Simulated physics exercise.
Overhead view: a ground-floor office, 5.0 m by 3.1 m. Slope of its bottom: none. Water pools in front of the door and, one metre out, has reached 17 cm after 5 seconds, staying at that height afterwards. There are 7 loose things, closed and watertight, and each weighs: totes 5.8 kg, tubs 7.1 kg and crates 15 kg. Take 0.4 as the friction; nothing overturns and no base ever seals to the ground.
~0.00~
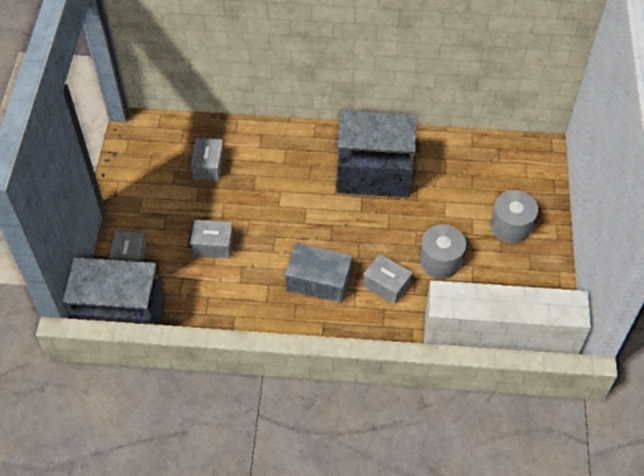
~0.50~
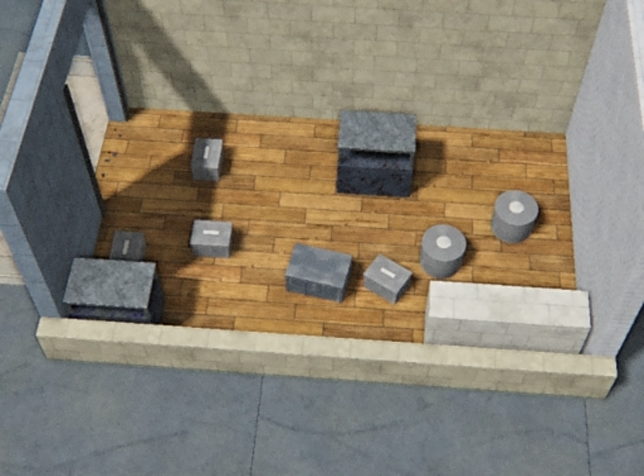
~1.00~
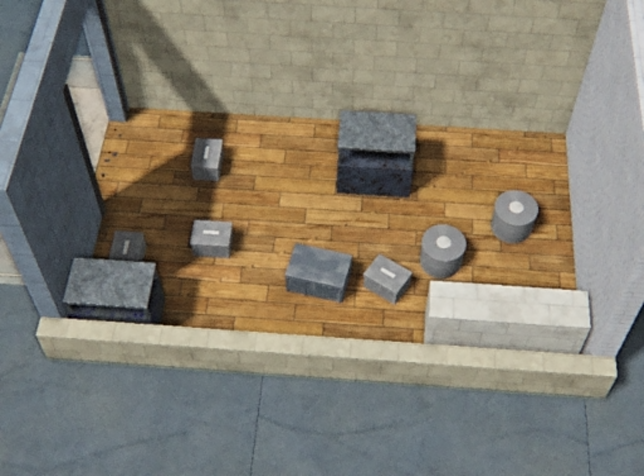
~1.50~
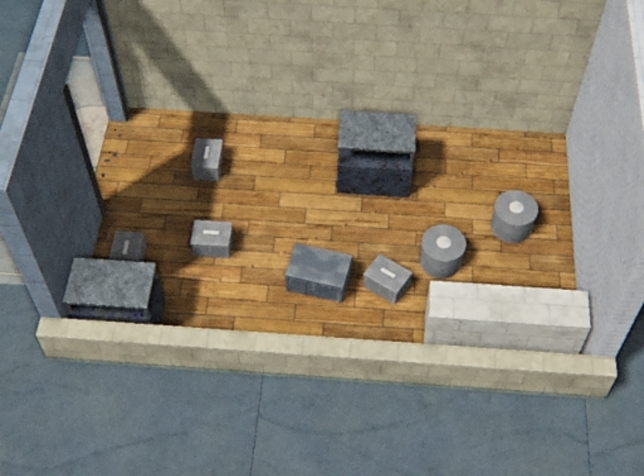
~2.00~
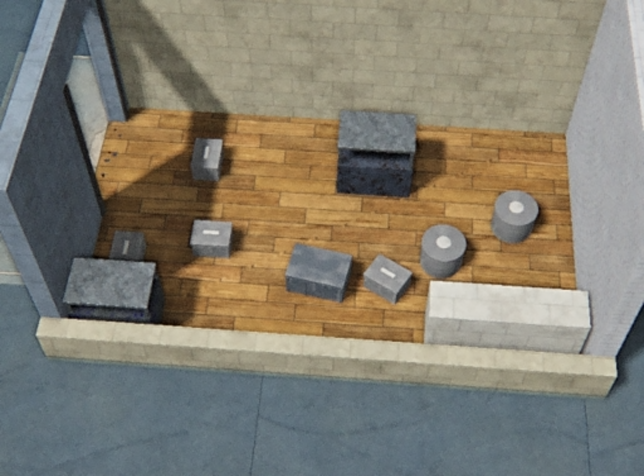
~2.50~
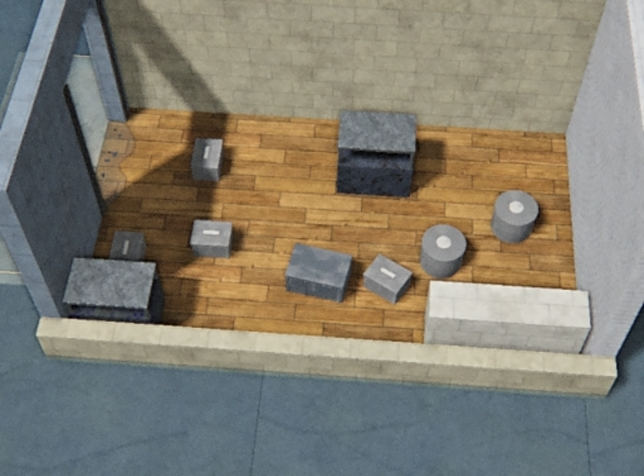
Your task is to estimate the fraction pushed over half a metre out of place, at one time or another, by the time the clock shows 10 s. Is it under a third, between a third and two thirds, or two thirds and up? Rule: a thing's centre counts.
It looks set to land in the middle band, a third to two thirds.
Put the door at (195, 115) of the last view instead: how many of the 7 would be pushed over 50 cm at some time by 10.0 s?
5.
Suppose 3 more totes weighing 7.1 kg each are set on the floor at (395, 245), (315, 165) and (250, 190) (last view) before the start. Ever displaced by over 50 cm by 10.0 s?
Sequence: Above the line / below the line / above the line.
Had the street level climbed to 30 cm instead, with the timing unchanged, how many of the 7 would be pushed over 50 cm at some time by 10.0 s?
6.
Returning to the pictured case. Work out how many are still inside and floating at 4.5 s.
At that moment 0.
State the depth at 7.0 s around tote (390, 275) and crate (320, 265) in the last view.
Close to 2 and 4 centimetres.
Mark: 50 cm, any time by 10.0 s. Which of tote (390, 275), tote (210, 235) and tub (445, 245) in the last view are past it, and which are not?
One by one in that order: Below; above; above.
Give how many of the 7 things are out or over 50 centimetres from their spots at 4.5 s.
My count gives 0.
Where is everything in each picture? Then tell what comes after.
A tote at (207, 153) rests on the ground; a tote at (388, 273), on the bottom; water covers 0.0 m2; 0 of 7 have shifted, in the first frame.
A tote at (207, 153) rests on the ground; a tote at (388, 273) rests on the ground; 0.0 m2 under water; 0 of 7 have shifted, in the second frame.
A tote at (207, 153) rests on the ground; a tote at (388, 273), on the bottom; water covers 0.0 m2; 0 of 7 have shifted, in the third frame.
A tote at (207, 153), on the bottom; a tote at (388, 273), on the bottom; water covers 0.0 m2; 0 of 7 have shifted, in the fourth frame.
A tote at (207, 153) rests on the ground; a tote at (388, 273), on the bottom; 0.0 m2 under water; 0 of 7 have shifted, in the fifth frame.
A tote at (207, 153), on the bottom; a tote at (388, 273), on the bottom; 0.1 m2 under water; 0 of 7 have shifted, in the sixth frame.
After 3.5 s 0 of 7 are over 50 cm from their spots; 0 afloat.
After 4.5 s 0 of 7 are over 50 cm from their spots; 0 afloat.
After 7.0 s 1 of 7 are over 50 cm from their spots; 1 afloat.
After 10.0 s 3 of 7 are over 50 cm from their spots, and 3 have been at some point; 3 afloat.
